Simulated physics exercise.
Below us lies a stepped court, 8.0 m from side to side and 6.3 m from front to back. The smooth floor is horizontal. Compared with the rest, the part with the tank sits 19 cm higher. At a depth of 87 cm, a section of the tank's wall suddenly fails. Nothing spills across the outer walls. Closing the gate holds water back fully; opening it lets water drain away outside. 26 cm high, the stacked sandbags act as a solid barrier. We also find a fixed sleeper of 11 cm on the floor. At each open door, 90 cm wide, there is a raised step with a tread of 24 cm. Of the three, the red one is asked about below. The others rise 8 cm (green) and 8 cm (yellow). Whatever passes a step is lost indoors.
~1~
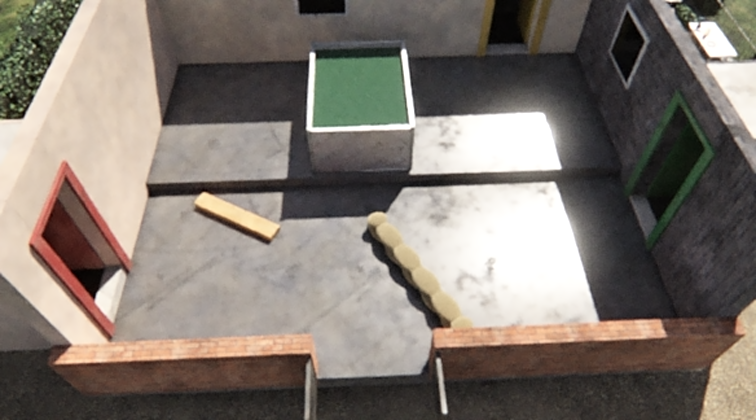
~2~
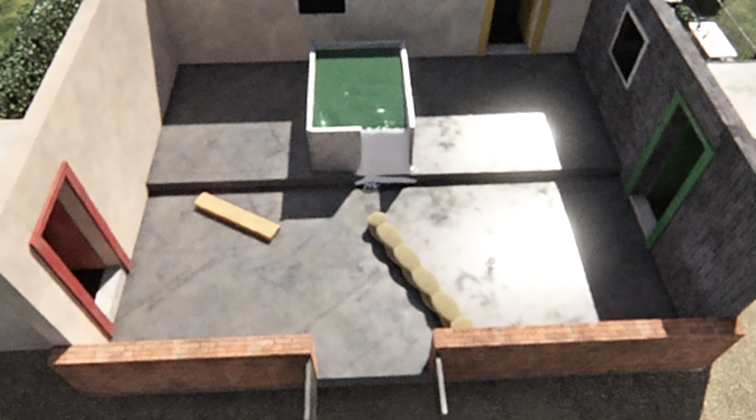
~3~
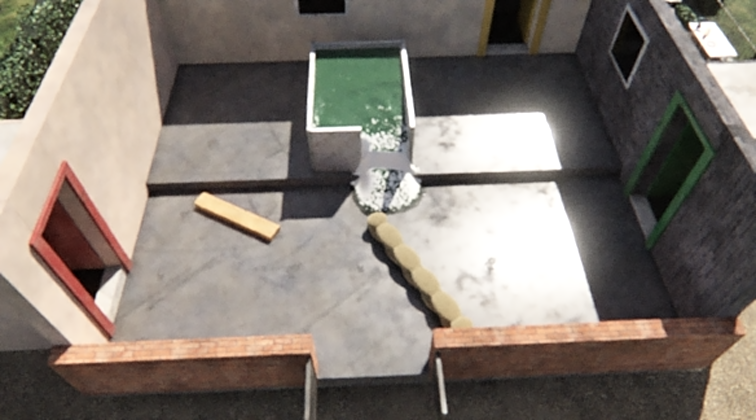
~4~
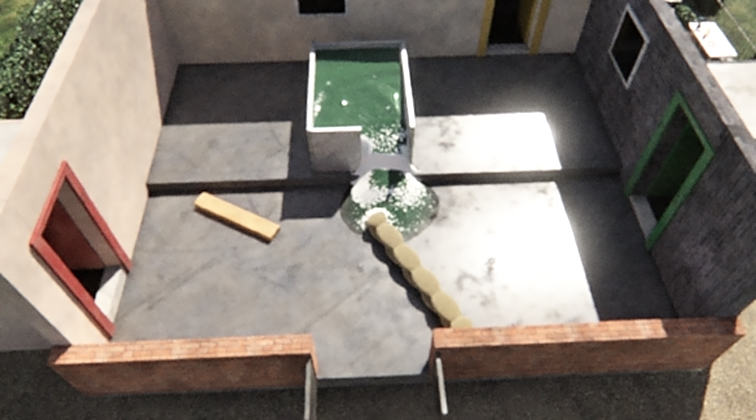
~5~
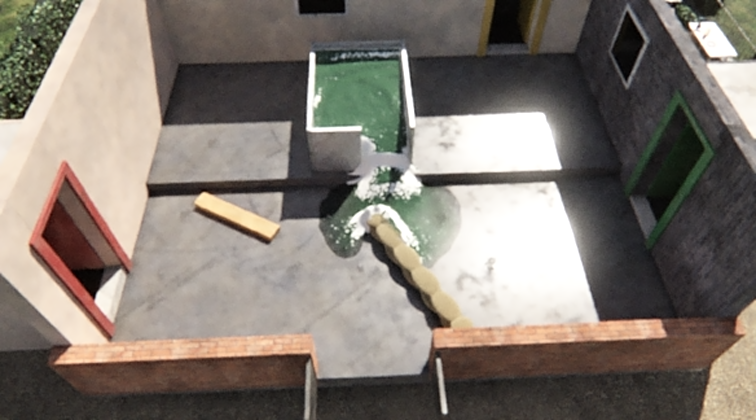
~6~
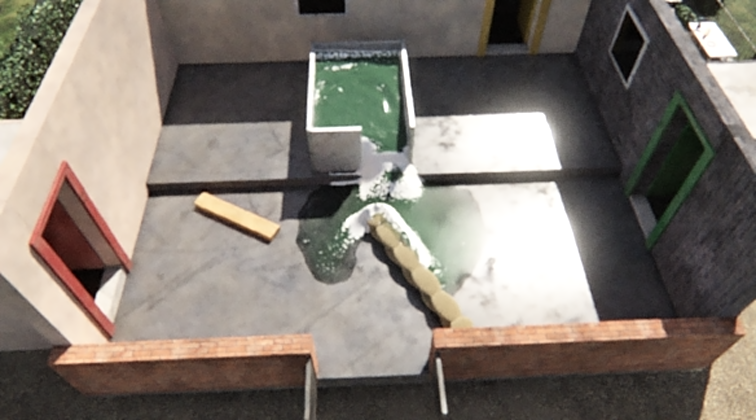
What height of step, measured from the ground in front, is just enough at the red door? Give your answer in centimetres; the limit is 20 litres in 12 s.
About 7.5 cm.
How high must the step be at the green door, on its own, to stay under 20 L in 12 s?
At the green door it takes roughly 12.0 centimetres.
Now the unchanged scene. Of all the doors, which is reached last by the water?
Last: Yellow.
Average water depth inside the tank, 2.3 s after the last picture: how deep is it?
The mean depth is roughly 39 cm.
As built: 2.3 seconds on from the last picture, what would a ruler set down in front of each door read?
Door depths (cm): Red = 11, green = 8, yellow = 0.
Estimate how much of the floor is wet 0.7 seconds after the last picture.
Close to 25 per cent is wet.
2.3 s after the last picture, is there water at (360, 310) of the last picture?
That spot is swamped.
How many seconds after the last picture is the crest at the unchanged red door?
The level tops out around 2.8 s.
Then, 0.7 s after the last picture water covers 25 % of the floor, deepest (46 cm) near (377, 220); it has not reached the red door.
Then, 2.3 s after the last picture water covers 40 % of the floor, deepest (44 cm) near (675, 321); 11 cm at the red door, 0 litres in over its 21 cm step.
Then, 11.3 s after the last picture water covers 55 % of the floor, deepest (17 cm) near (672, 346); 10 cm at the red door, 0 litres in over its 21 cm step.
At the red door as built, the water peaked near 12 cm, 2.7 s after the last picture.
Run again over the same 12 s with other heights there, 37 litres in over 6.5 cm, 11 litres over 8.5 cm. The limit of 20 litres is kept from about 7.5 cm up.
